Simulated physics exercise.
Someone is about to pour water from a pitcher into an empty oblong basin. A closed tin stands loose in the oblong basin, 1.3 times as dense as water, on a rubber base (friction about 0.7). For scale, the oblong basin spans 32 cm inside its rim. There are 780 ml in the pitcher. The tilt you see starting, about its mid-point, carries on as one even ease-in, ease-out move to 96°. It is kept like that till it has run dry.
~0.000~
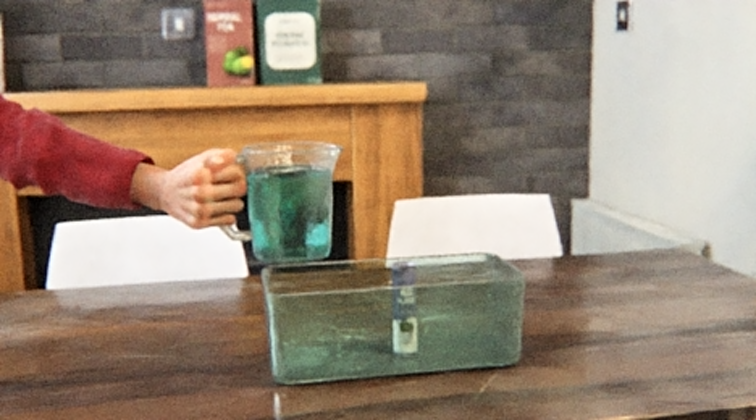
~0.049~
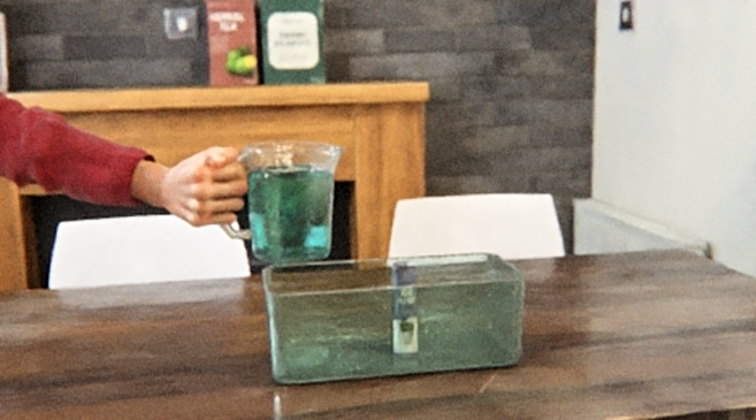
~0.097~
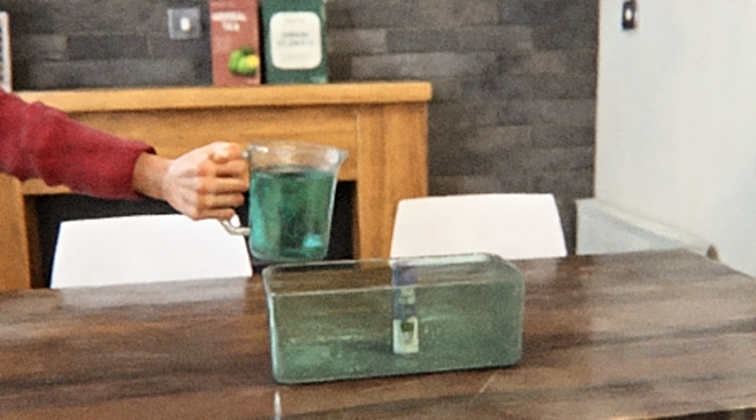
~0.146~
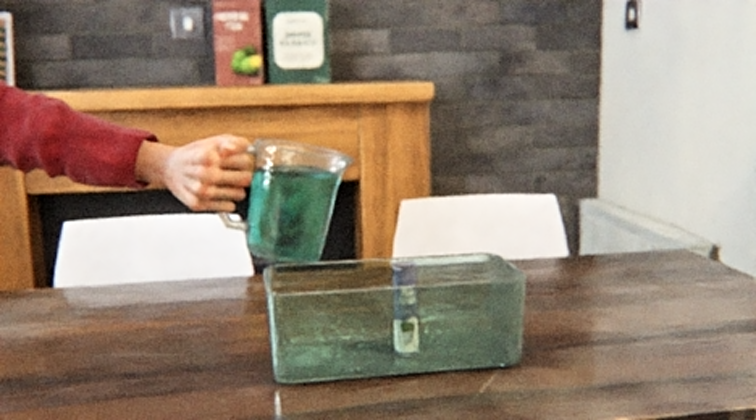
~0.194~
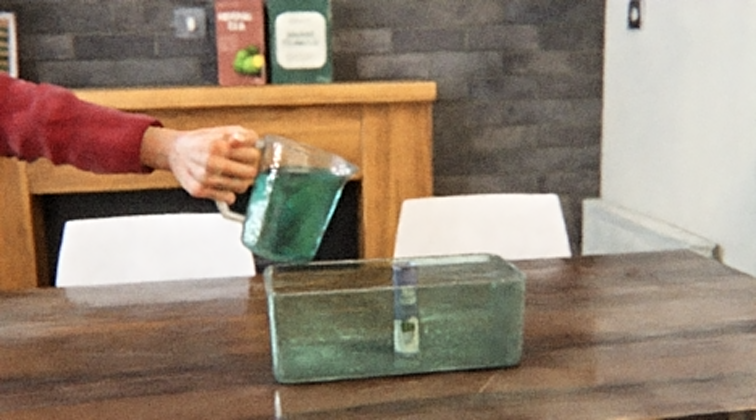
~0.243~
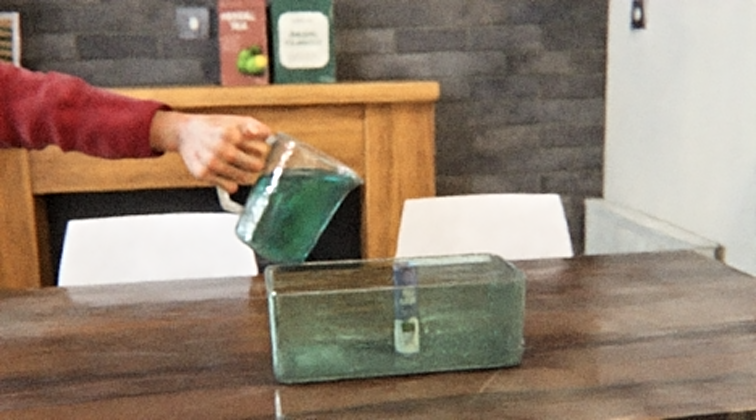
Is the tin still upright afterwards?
The tin falls.
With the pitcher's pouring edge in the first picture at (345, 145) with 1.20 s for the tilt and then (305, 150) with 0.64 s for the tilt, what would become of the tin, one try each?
First it falls; then it remains upright.
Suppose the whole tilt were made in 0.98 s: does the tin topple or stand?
The tin topples.
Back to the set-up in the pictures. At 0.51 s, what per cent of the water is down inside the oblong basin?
Near 12 in a hundred.
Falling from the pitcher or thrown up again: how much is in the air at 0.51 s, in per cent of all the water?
About 18 per cent.
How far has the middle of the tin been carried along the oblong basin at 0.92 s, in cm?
Some 8 cm.
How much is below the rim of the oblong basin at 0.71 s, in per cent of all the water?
Near 58 in a hundred.
By 0.51 s the tilt is 87° and 70 per cent is still to pour; the tin stands where it began.
By 0.71 s the tilt is 96° and 29 per cent is still to pour; the tin leans 12°.
By 0.92 s the tilt is 96° and 9 per cent is still to pour; the tin lies on its side.
By 1.14 s the tilt is 96° and 2 per cent is still to pour; the tin lies on its side.
At rest the tin lies on its side.
